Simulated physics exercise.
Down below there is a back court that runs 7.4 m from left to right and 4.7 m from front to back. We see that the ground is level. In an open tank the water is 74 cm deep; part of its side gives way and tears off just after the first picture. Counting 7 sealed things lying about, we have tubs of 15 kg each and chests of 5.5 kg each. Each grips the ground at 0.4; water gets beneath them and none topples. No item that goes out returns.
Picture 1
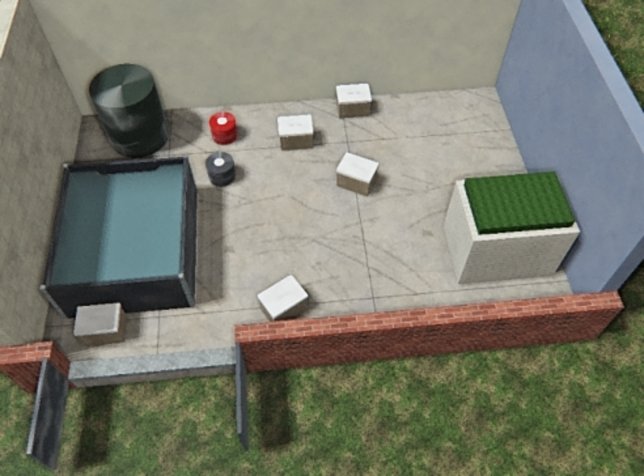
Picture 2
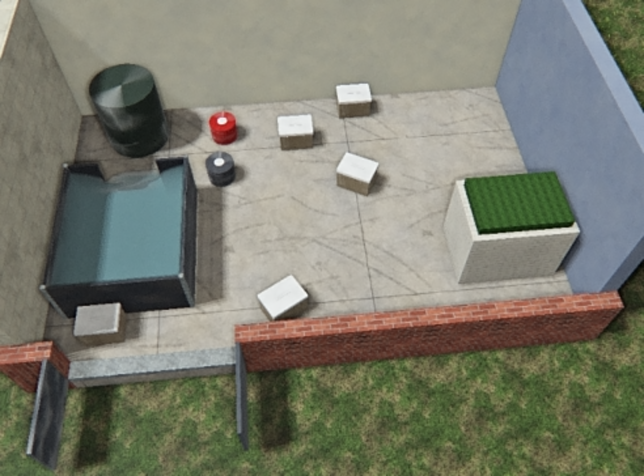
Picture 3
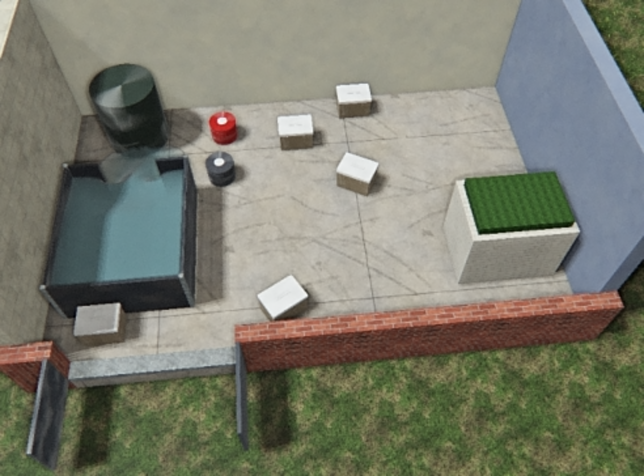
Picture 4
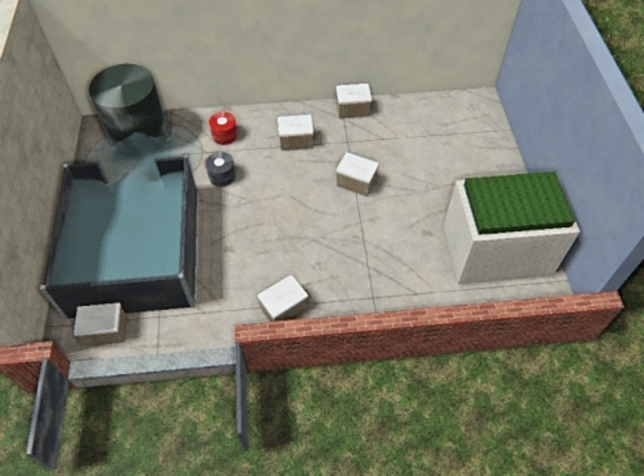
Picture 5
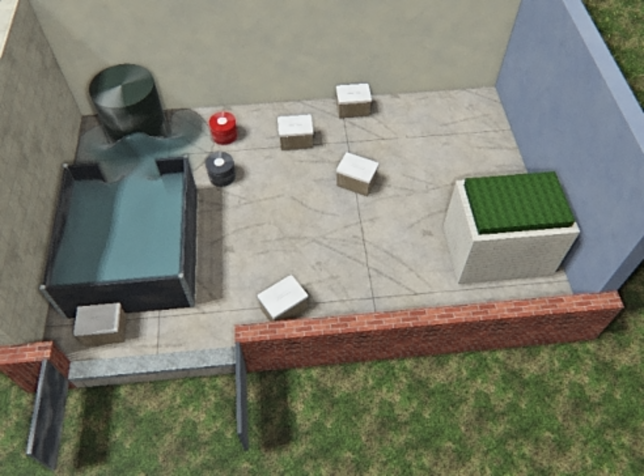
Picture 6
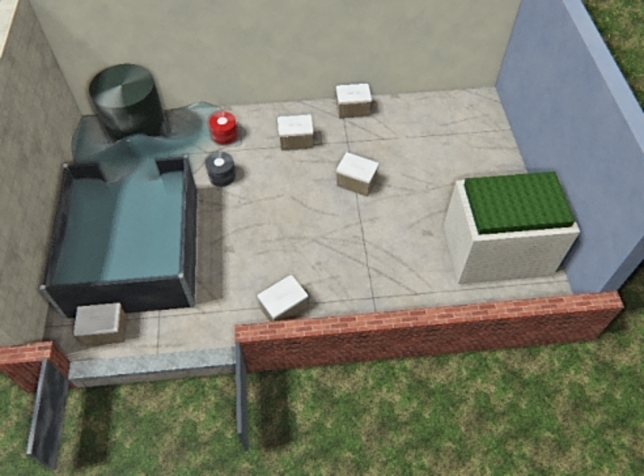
Water pouring through a gap in the back side of a dark open tank, spreading around a green barrel toward a red tub.
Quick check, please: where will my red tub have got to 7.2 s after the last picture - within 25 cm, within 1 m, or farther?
Distance: Long.
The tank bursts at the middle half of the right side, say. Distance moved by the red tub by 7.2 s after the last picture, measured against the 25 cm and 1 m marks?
Well, the red tub scoots over a bit then.
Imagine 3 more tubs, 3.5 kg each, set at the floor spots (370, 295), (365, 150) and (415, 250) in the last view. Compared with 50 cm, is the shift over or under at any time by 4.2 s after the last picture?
One by one: Below the mark, beyond the mark, below the mark.
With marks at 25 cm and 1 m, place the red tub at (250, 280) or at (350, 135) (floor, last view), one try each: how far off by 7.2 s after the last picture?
Nearly still; swept far.
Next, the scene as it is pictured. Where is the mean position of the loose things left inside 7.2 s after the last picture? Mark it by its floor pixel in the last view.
I'd put it around (372, 206).
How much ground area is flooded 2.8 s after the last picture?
That flooded area is roughly 21 m2.
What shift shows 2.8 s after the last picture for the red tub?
Roughly 400 cm by then.
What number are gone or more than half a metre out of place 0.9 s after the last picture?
It comes to 1.
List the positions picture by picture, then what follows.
The first frame shows the red tub at (222, 121) rests on the ground; water covers 3.4 m2; 0 of 7 have shifted.
The second frame shows the red tub at (222, 121) rests on the ground; 4.0 m2 under water; 0 of 7 have shifted.
The third frame shows the red tub at (222, 121), on the bottom; water covers 4.7 m2; 0 of 7 have shifted.
The fourth frame shows the red tub at (222, 121) rests on the ground; 5.1 m2 under water; 0 of 7 have shifted.
The fifth frame shows the red tub at (222, 121), on the bottom; water covers 5.7 m2; 0 of 7 have shifted.
The sixth frame shows the red tub at (222, 121), on the bottom; water covers 6.3 m2; 0 of 7 have shifted.
Then, 0.9 s after the last picture the red tub is near (297, 109), 1.3 m from its start, aground; 0 of 7 are out; 0 afloat.
Then, 2.8 s after the last picture the red tub is near (474, 120), 4.2 m from its start, aground; 0 of 7 are out; 1 afloat.
Then, 4.8 s after the last picture the red tub is near (517, 148), 4.8 m from its start, afloat; 0 of 7 are out; 4 afloat.
Then, 7.2 s after the last picture the red tub is near (512, 193), 4.8 m from its start, afloat; 1 of 7 are out; 5 afloat.
